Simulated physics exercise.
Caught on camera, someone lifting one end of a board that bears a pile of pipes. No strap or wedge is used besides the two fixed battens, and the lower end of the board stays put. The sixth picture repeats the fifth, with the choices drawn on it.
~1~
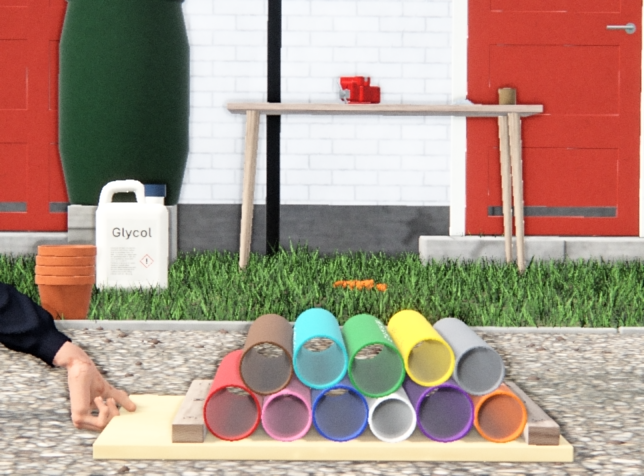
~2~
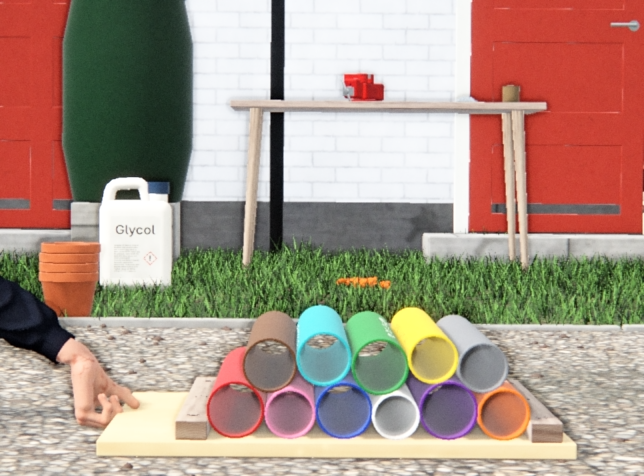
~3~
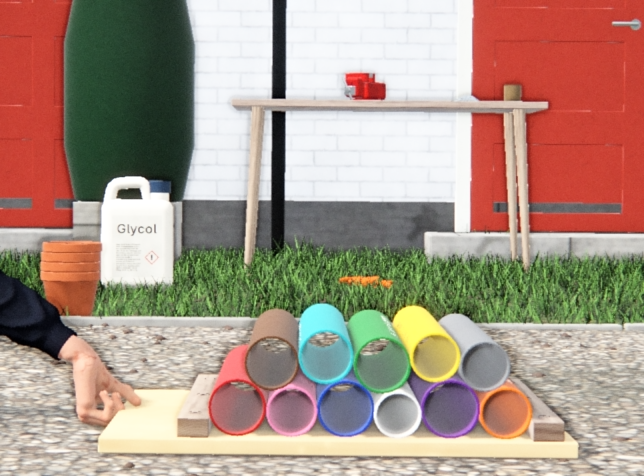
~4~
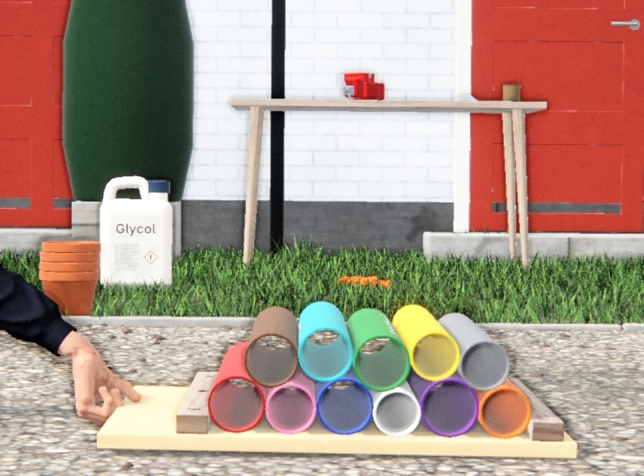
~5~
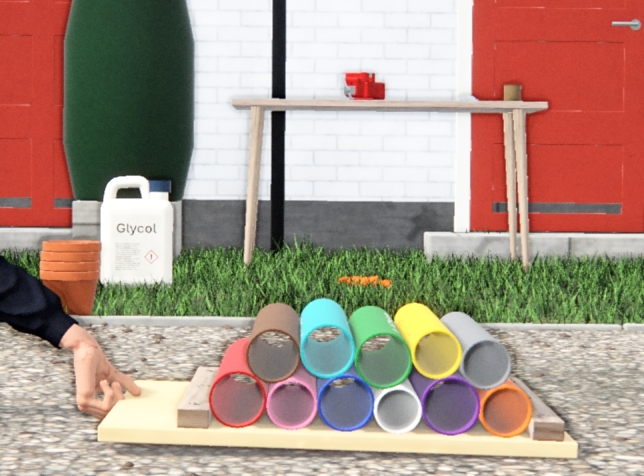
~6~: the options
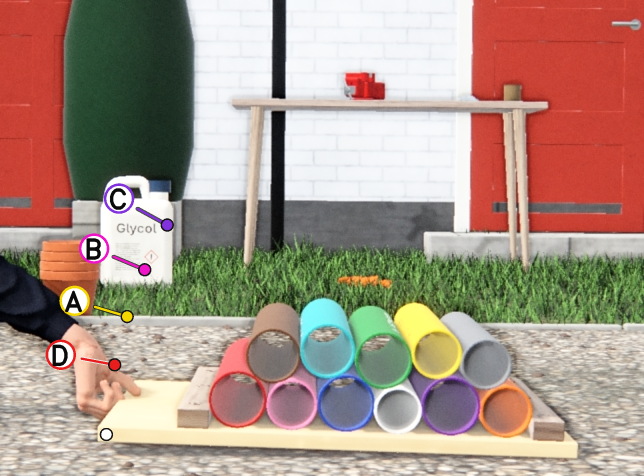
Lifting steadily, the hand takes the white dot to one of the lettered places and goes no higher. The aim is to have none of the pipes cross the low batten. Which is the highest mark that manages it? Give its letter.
A is the limit.
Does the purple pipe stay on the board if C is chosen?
The purple pipe: Yes.
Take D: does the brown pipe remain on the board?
Yes.
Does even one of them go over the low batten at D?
No, at D.
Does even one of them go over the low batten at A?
No, at A.
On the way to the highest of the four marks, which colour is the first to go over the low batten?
First is the grey one.
On the copy, A at (127, 316); B at (145, 270); C at (167, 225); D at (114, 365); the white dot at (106, 434).
On A. First, board at 13°.
Then, board at 16°.
Finally, board at 16°, none over the low batten.
By contrast, B five over the low batten; C five over the low batten; D none over the low batten.
